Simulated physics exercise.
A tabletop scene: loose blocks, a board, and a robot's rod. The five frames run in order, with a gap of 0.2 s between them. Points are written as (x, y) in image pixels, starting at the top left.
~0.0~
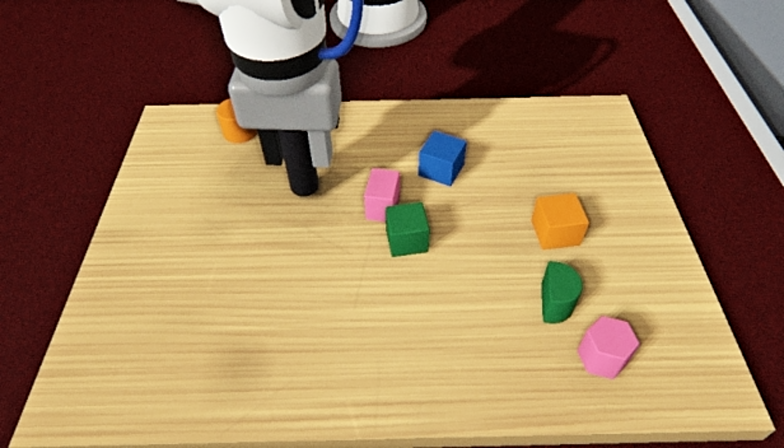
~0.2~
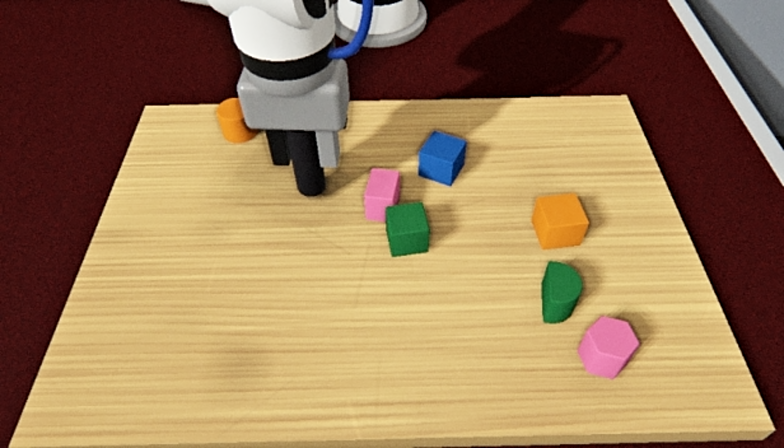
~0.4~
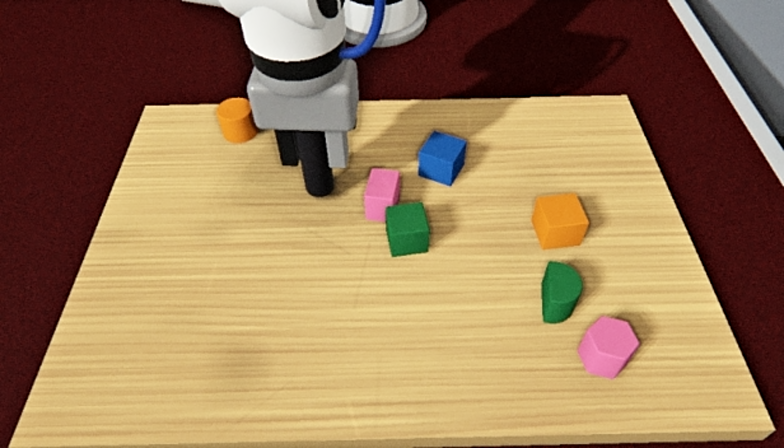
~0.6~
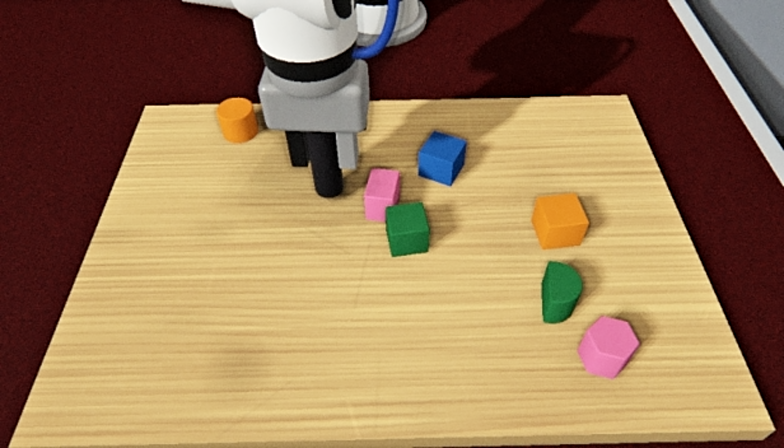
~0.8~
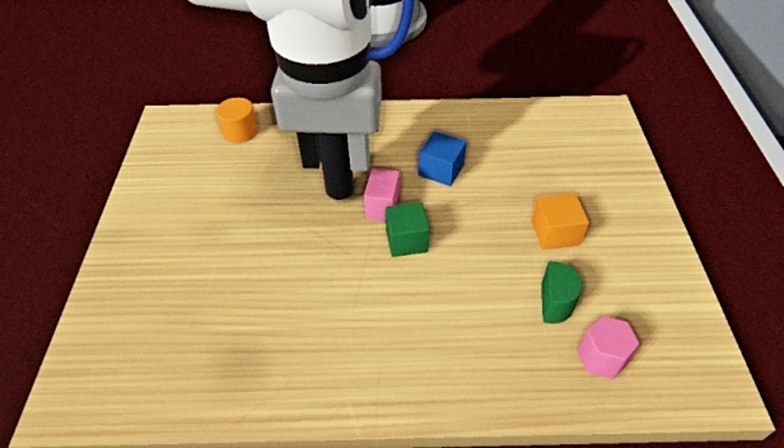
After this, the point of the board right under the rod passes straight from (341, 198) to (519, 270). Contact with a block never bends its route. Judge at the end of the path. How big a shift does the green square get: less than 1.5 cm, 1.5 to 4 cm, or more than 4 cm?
It's set to move 1.5-4 cm.
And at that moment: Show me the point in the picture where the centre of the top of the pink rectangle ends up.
I predict (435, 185).
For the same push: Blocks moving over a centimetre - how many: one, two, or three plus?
It shifts two blocks.
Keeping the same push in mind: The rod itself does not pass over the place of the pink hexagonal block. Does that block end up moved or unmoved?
It will be resting on its spot.
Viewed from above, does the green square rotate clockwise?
Short answer: Yes.
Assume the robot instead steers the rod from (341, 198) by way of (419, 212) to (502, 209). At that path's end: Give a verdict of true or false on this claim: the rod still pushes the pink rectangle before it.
That claim is true.
On the path given first. One third of the way, rod (397, 213); pink rectangle (424, 186), turned 30° anticlockwise; green square (410, 222).
Two thirds of the way, rod (457, 237); pink rectangle (435, 185), turned 65° anticlockwise; green square (423, 240), turned 35° clockwise.
At the end, rod (521, 263); pink rectangle (435, 185), turned 65° anticlockwise; green square (423, 240), turned 35° clockwise; green D-shaped block unmoved; pink hexagonal block unmoved.
